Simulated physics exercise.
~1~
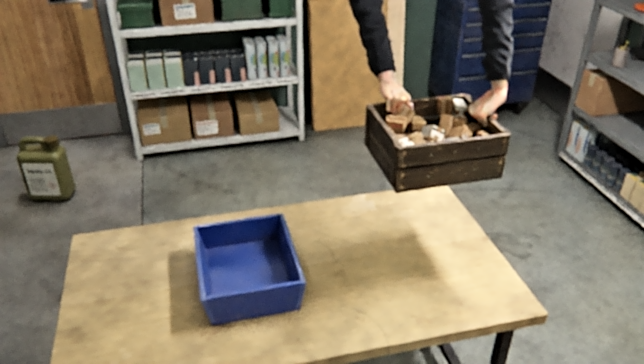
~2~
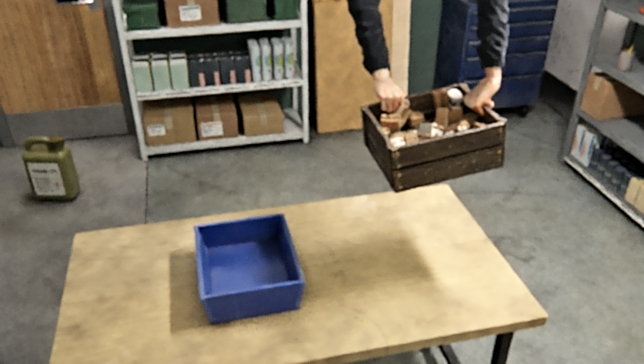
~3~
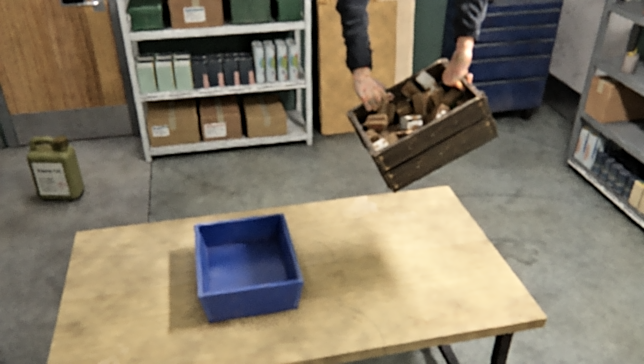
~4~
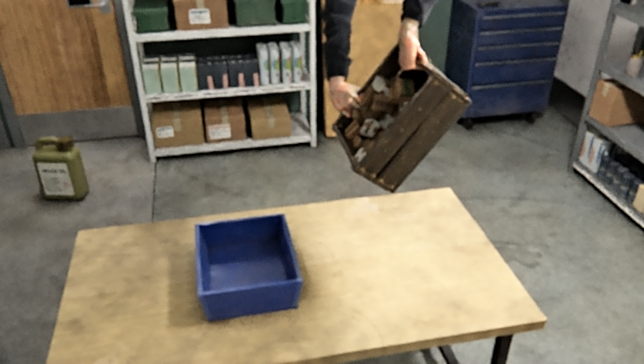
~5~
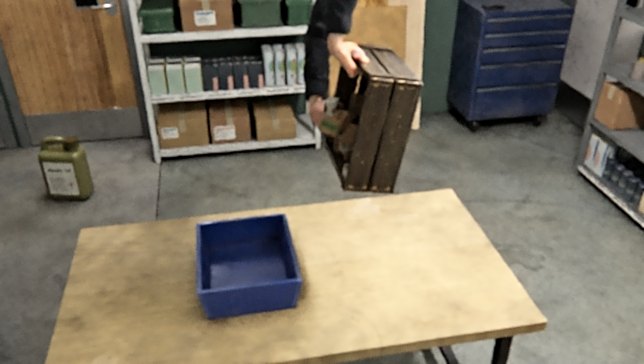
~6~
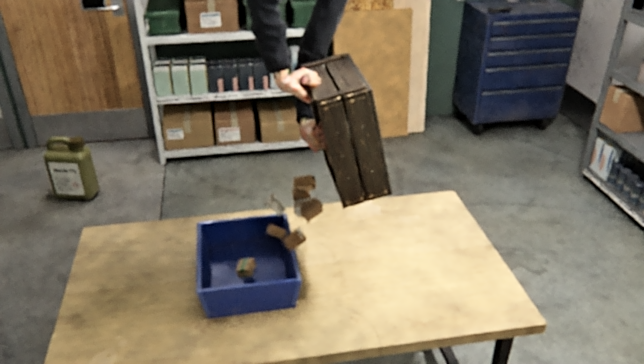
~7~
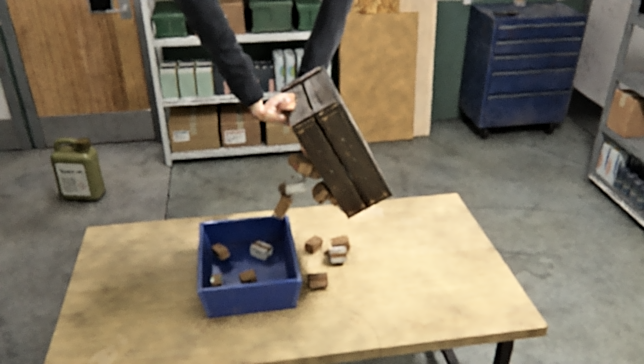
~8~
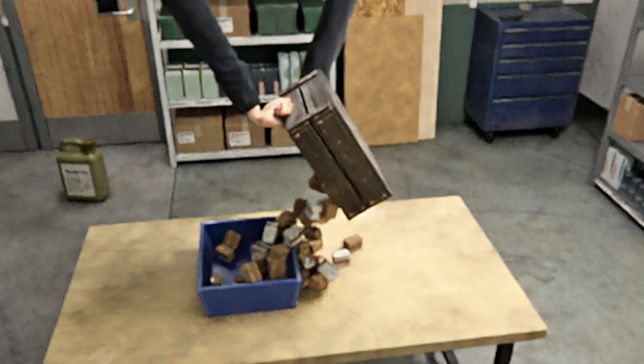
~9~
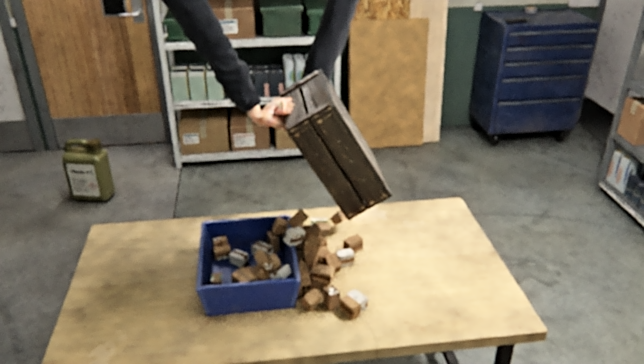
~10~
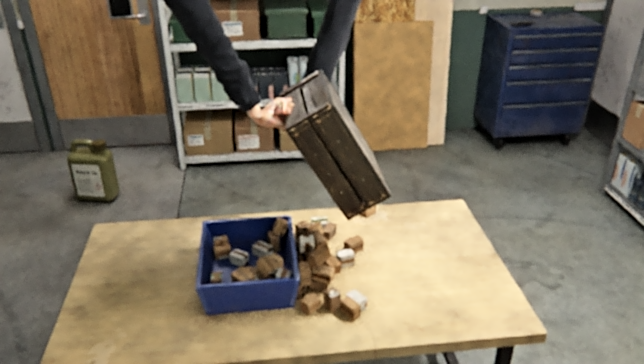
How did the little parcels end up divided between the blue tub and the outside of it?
More than half of them ended up outside the blue tub, heaped on the table by its right side, while the rest lay inside it.
